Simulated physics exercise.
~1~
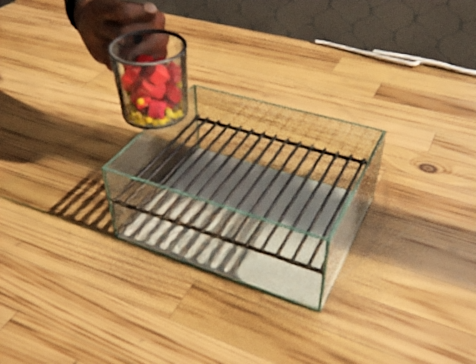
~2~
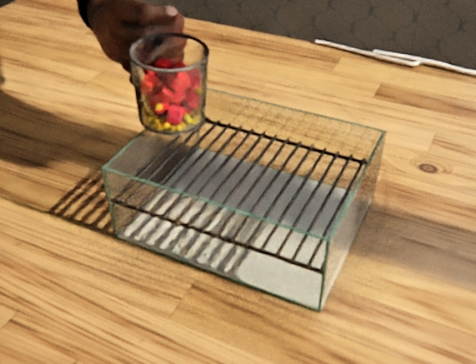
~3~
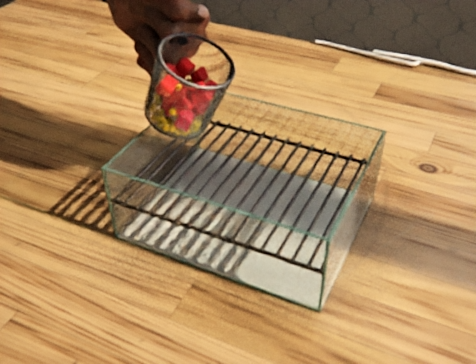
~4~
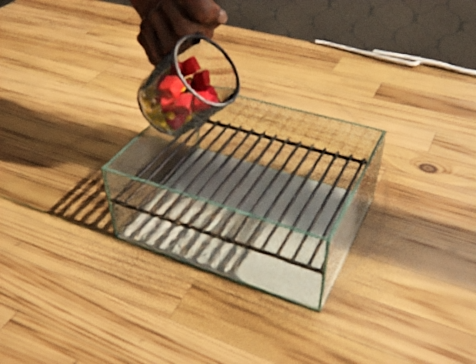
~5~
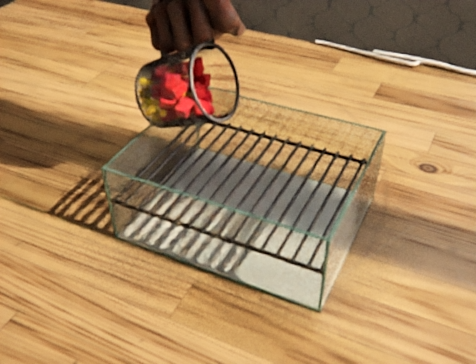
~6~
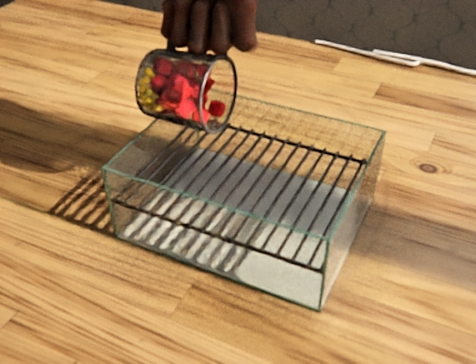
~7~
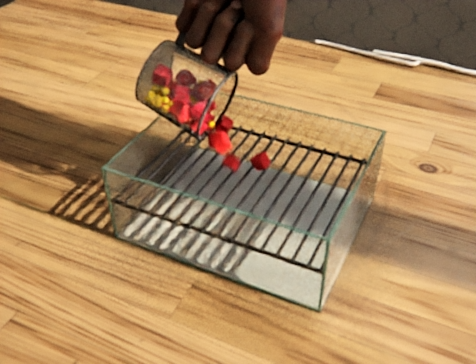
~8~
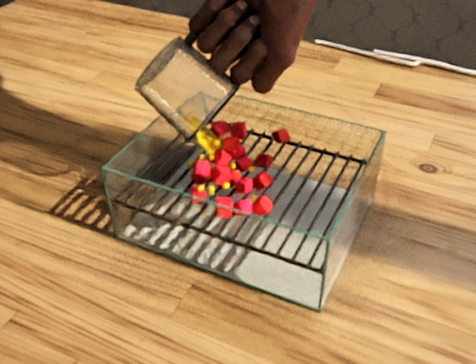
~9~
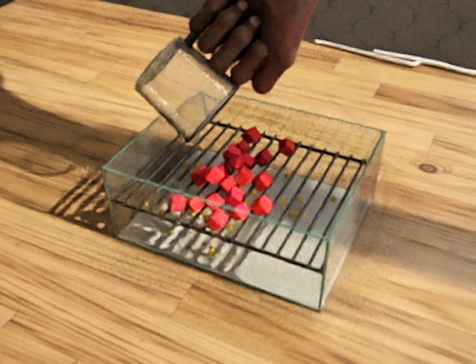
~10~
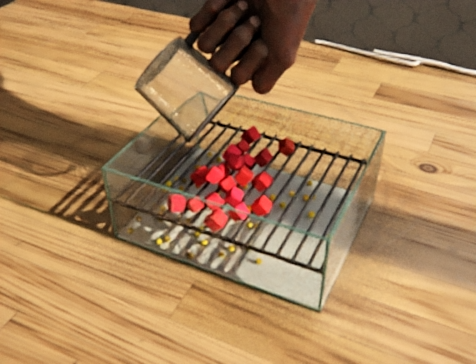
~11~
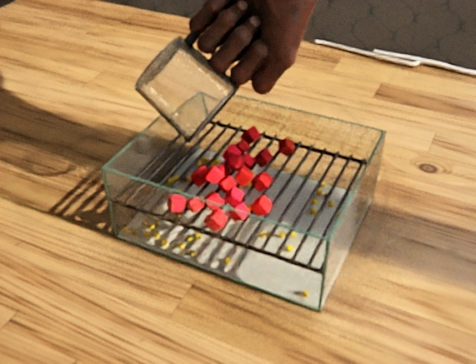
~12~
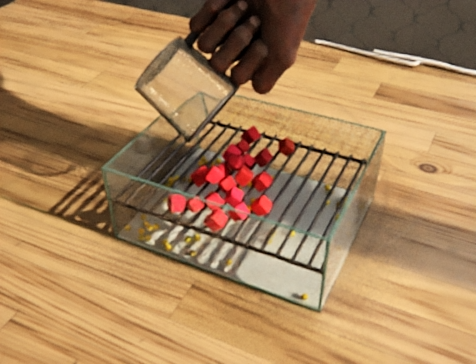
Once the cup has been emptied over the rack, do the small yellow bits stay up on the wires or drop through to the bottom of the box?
Nearly all of the yellow bits drop between the wires to the bottom of the box. The red pieces are the ones that rest on the rack.
